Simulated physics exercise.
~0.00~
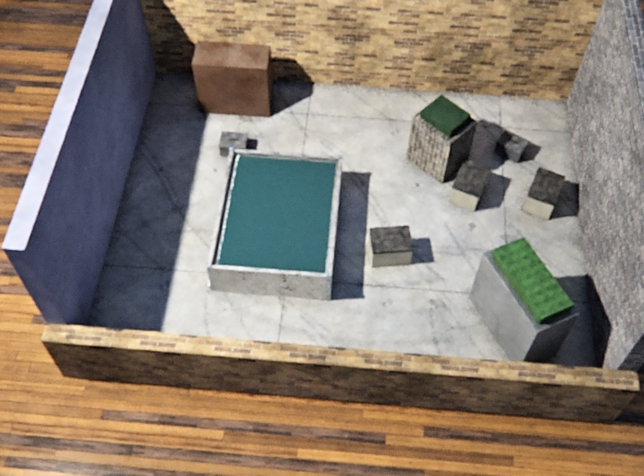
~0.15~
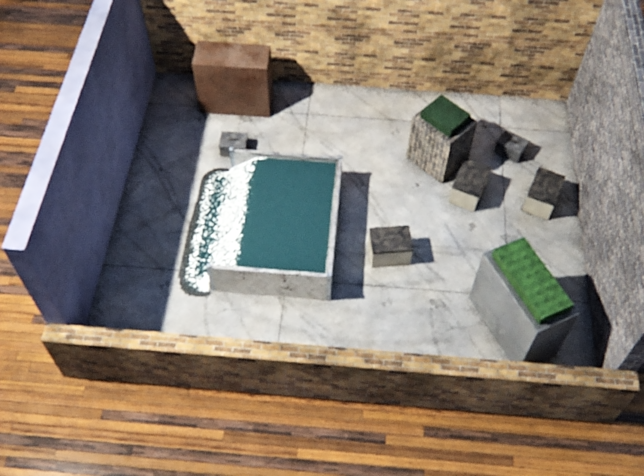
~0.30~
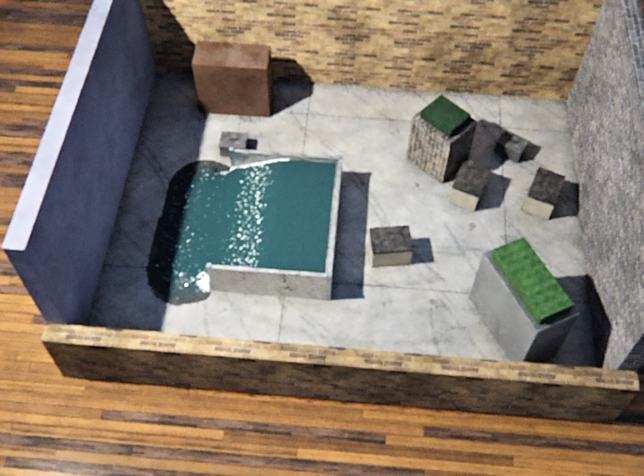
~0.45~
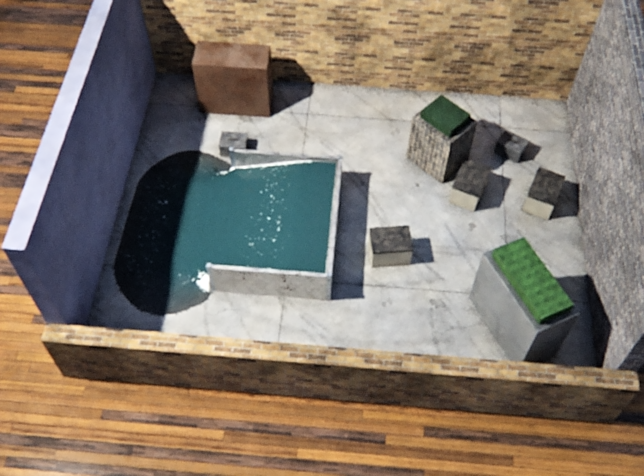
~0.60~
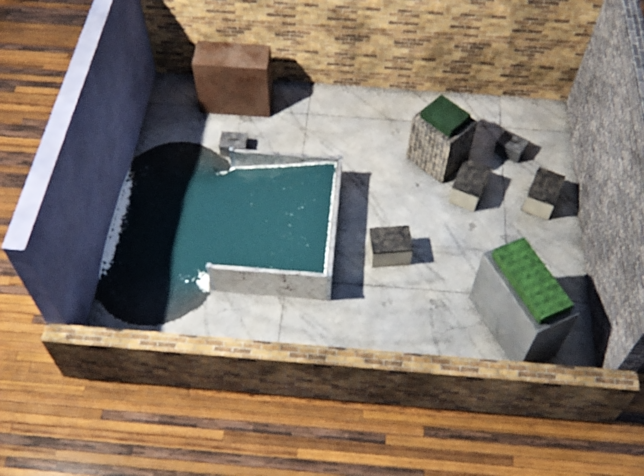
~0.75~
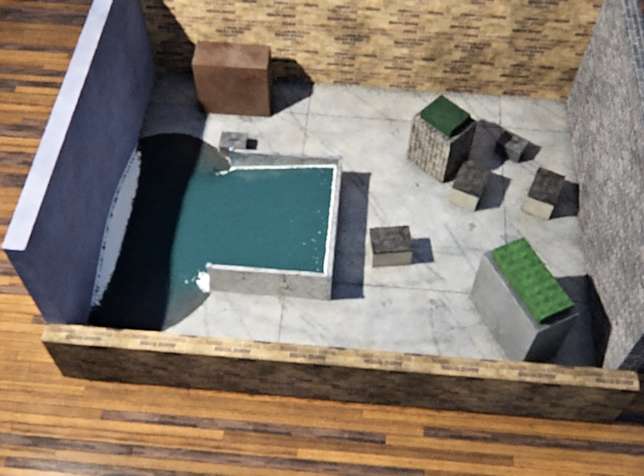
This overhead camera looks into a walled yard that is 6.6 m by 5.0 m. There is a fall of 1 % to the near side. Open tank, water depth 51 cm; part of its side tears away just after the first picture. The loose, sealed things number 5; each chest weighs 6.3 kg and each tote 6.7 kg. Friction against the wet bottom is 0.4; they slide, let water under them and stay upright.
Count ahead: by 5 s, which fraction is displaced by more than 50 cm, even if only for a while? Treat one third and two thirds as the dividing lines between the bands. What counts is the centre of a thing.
Result: The lowest band.
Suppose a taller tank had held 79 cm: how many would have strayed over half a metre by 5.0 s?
Under that setup the answer is 1.
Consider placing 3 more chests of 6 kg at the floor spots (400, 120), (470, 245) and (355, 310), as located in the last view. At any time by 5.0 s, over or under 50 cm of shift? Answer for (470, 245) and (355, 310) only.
First falls shy, then exceeds it.
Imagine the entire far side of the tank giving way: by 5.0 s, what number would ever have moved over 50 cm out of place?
That would give 3.
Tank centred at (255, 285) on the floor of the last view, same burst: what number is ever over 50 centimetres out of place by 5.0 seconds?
The answer would then be 1.
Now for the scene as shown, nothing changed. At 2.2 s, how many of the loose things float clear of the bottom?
0.
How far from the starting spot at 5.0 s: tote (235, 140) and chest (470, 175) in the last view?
In turn: 60 cm, 0 cm.
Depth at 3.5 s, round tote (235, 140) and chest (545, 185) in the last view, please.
About 3 and 0 cm.
After 1.1 s 0 of 5 are over 50 cm from their spots; 0 afloat.
After 2.2 s 0 of 5 are over 50 cm from their spots; 0 afloat.
After 3.5 s 0 of 5 are over 50 cm from their spots; 0 afloat.
After 5.0 s 1 of 5 are over 50 cm from their spots, and 1 have been at some point; 0 afloat.
